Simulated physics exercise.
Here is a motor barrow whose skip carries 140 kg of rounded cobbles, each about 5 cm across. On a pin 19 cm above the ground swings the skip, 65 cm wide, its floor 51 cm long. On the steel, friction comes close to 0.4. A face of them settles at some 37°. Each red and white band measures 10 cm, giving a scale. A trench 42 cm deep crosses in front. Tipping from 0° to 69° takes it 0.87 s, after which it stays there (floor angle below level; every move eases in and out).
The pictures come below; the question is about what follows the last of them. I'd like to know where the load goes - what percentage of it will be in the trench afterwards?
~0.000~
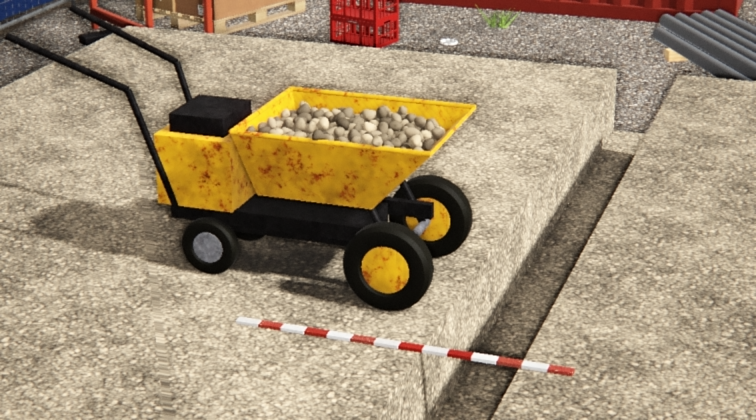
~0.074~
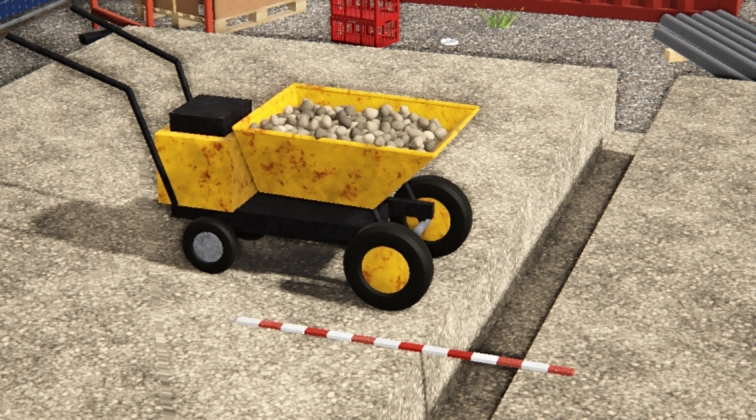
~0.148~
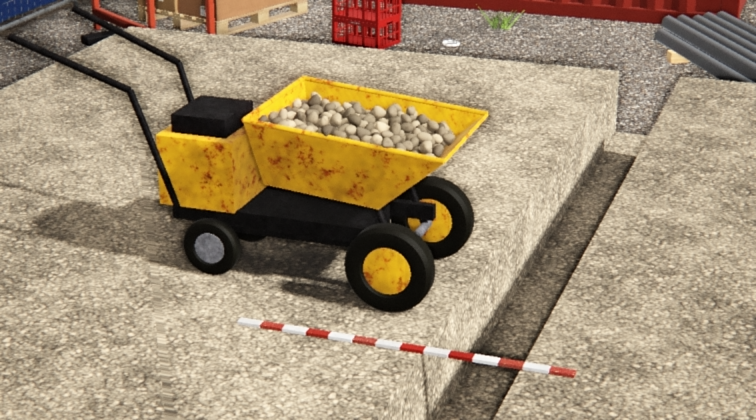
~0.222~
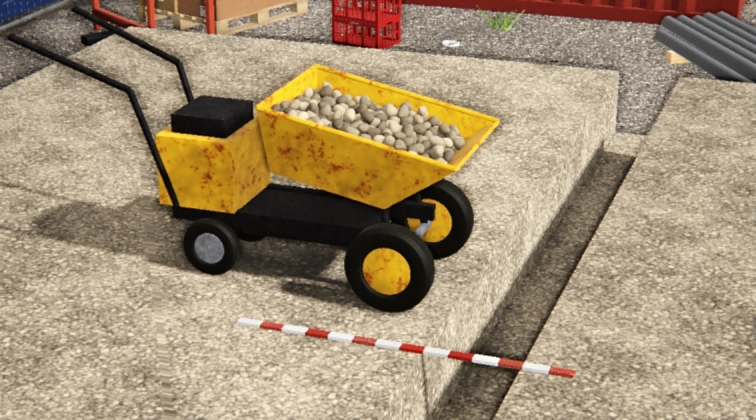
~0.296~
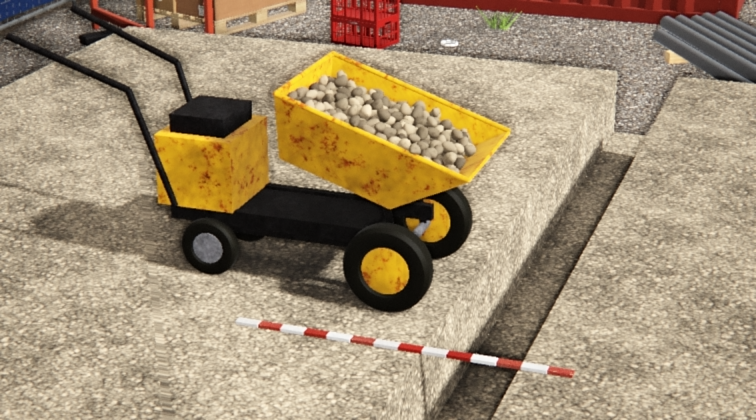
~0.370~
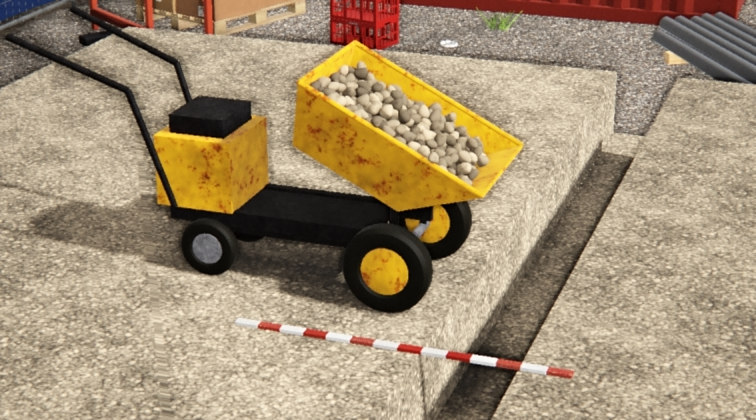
I would put it at about 24 per cent.
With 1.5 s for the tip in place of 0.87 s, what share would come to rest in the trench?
In that case, around 30%.
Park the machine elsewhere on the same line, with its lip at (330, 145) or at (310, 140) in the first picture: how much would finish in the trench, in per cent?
About 100 per cent first, then about 85 per cent.
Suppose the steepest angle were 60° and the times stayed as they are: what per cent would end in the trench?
Roughly 35% would end there.
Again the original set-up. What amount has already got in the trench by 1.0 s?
Close to 0 per cent at that time.
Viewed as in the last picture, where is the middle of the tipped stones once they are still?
Their middle ends up near (609, 307).
After 0.6 s the floor is at 58°; 100 % in the skip; the foremost stones are at (529, 221).
After 1.0 s the floor is at 69°; 60 % in the skip, 2 % in the trench, 38 % past the trench; the foremost stones are at (631, 310).
After 1.3 s the floor is at 69°; 16 % in the skip, 8 % in the trench, 76 % past the trench; the foremost stones are past the picture's edge.
After 3.3 s the floor is at 69°; 0 % in the skip, 24 % in the trench, 76 % past the trench; the foremost stones are past the picture's edge.
